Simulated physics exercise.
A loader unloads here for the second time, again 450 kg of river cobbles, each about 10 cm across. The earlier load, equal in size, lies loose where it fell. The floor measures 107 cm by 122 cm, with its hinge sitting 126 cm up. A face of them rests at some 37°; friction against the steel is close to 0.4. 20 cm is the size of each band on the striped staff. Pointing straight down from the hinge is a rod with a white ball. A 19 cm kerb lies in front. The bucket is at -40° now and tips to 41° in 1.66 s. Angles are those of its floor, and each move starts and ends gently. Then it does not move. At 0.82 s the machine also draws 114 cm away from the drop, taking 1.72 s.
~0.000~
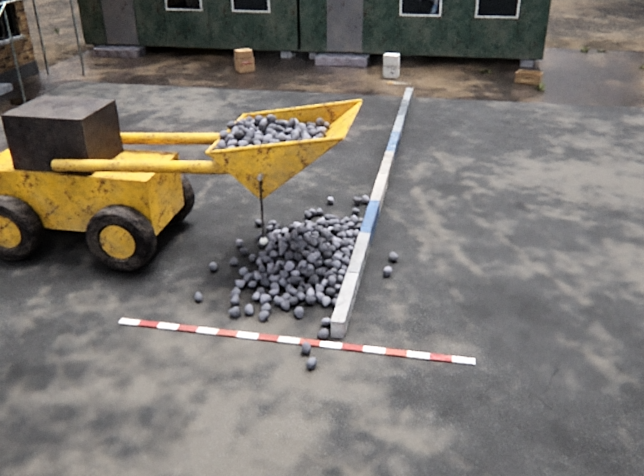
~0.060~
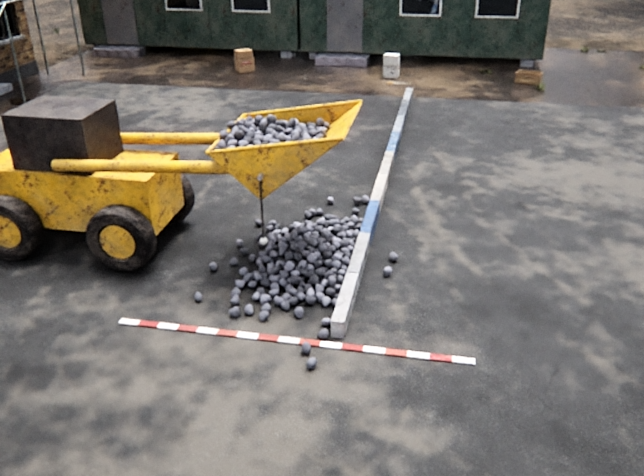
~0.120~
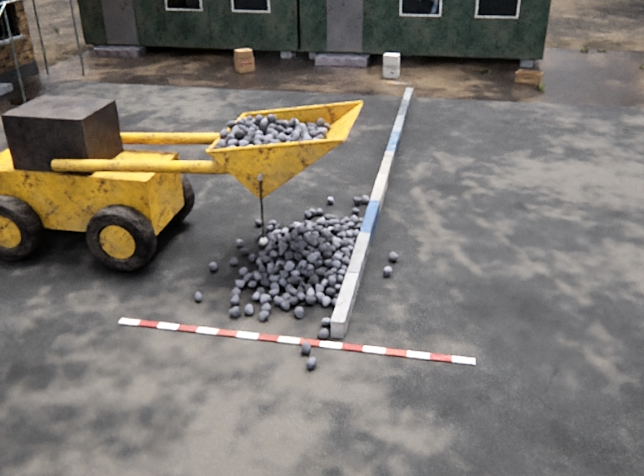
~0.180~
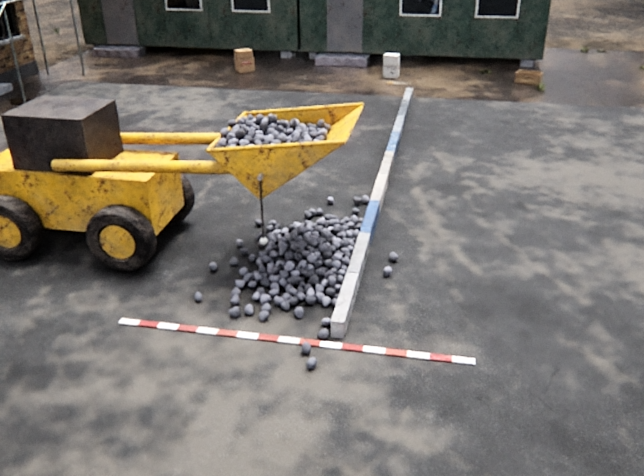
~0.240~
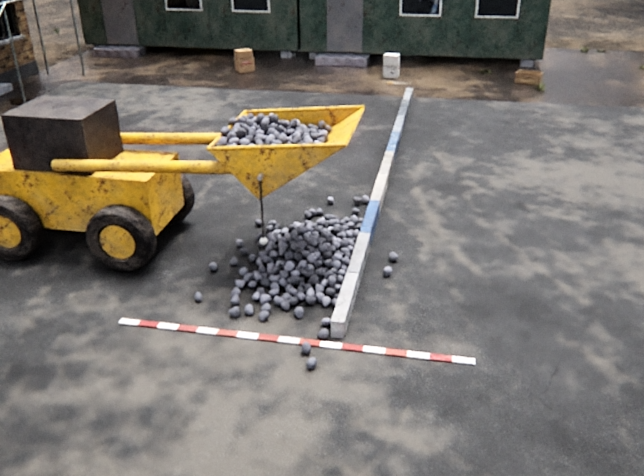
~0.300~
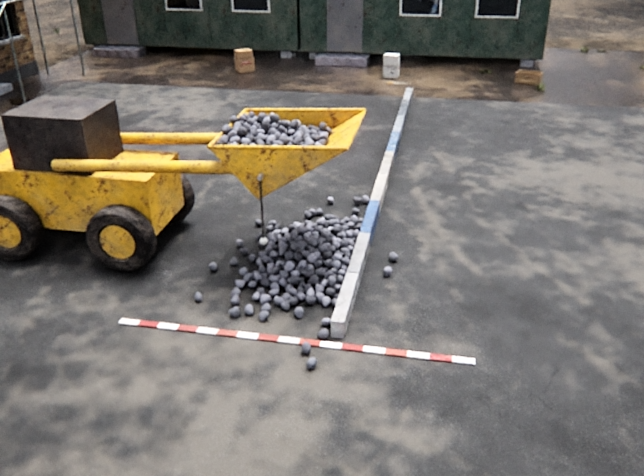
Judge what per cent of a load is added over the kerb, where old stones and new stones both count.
The amount added is about 3 per cent of a load.
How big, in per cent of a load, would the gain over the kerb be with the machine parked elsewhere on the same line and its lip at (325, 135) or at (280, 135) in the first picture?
Around 0 percent, then around 0 percent.
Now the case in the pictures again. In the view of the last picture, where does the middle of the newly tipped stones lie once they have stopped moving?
They come to rest centred about (306, 243).
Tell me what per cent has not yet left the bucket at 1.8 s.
It keeps some 20 percent of its load.
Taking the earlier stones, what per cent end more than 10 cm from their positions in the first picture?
5 per cent.
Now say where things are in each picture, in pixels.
Lip at (343, 138), floor tilted -40°, highest stones at (274, 123). The earlier load is highest near (313, 246), 23 cm above ground level, 99 % on this side of the kerb, 1 % over the kerb, in the first frame.
The bucket is at -40°, its lip at (343, 138); the top of the load is at (274, 123); the stones move at 0.0 m/s on average, in the second frame.
Lip at (344, 140), floor tilted -39°, highest stones at (274, 123); the stones move at 0.1 m/s on average, in the third frame.
The bucket is at -37°, its lip at (345, 142); the top of the load is at (275, 123); the stones move at 0.1 m/s on average, in the fourth frame.
Lip at (346, 145), floor tilted -35°, highest stones at (263, 122); the stones move at 0.1 m/s on average, in the fifth frame.
The bucket is at -33°, its lip at (348, 149); the top of the load is at (256, 120); the stones move at 0.2 m/s on average, in the sixth frame.
After 1.2 s the floor is at 28°; in per cent of one load, 99 in the bucket, 100 on this side of the kerb, 1 over the kerb; the foremost stones are at (356, 269).
After 1.8 s the floor is at 41°; in per cent of one load, 19 in the bucket, 177 on this side of the kerb, 3 over the kerb; the foremost stones are at (382, 254).
After 3.0 s the floor is at 41°; in per cent of one load, 0 in the bucket, 195 on this side of the kerb, 4 over the kerb; the foremost stones are at (413, 262).
After 5.8 s the floor is at 41°; in per cent of one load, 0 in the bucket, 195 on this side of the kerb, 4 over the kerb; the foremost stones are at (413, 262). Net gain over the kerb, 3.
